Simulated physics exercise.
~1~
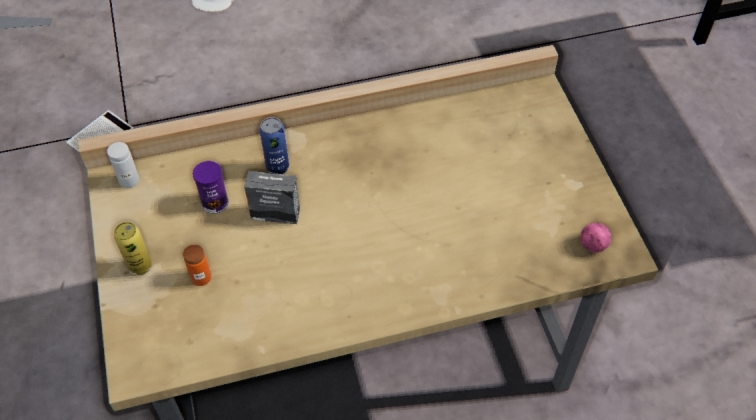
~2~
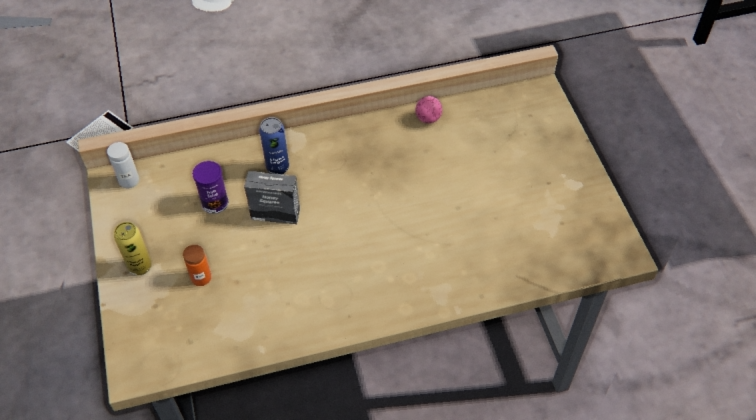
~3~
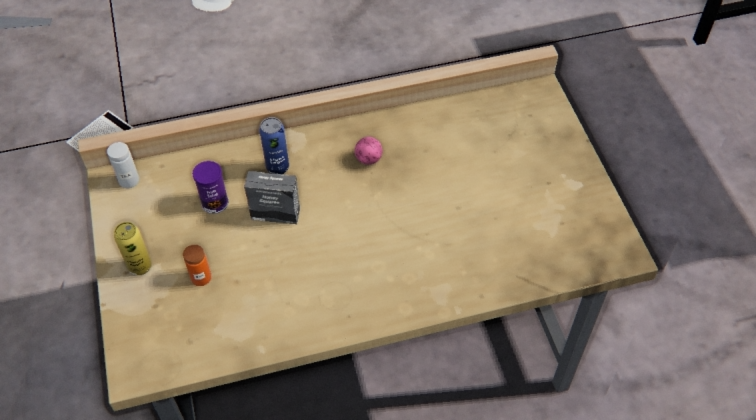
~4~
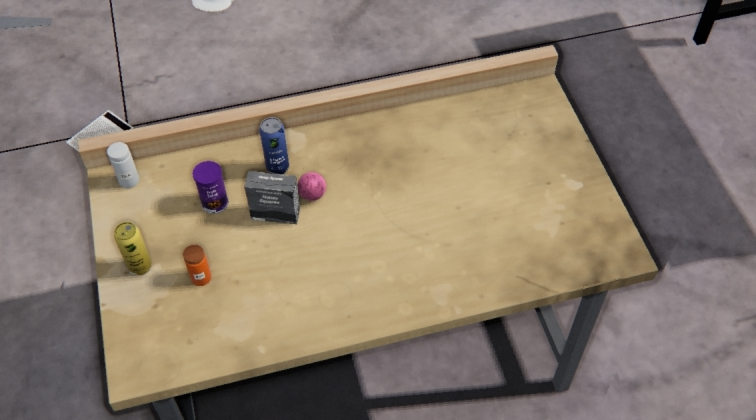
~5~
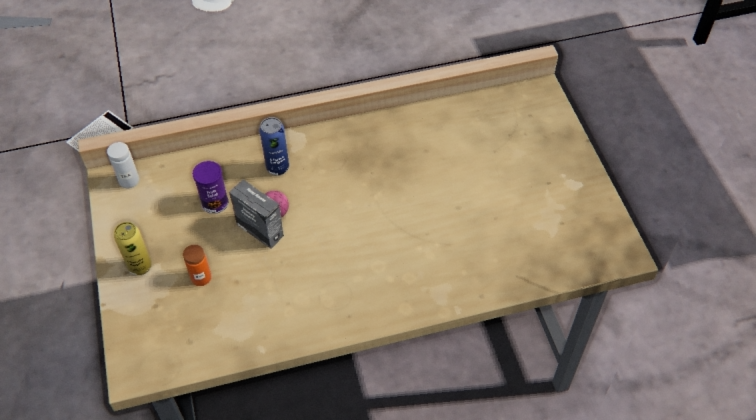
At first, a pink ball sits near the right end of a wooden table, while a grey packet stands upright among a blue can, a purple tin, and white, yellow and orange containers on the left. The ball moves left and up toward the raised strip along the far edge. It then turns back from the strip, heading left and down across the tabletop. It reaches the right side of the packet, which then shifts slightly left and down, turning as it goes. Finally, the packet is still upright with the ball partly behind it, and the other containers remain standing in place.
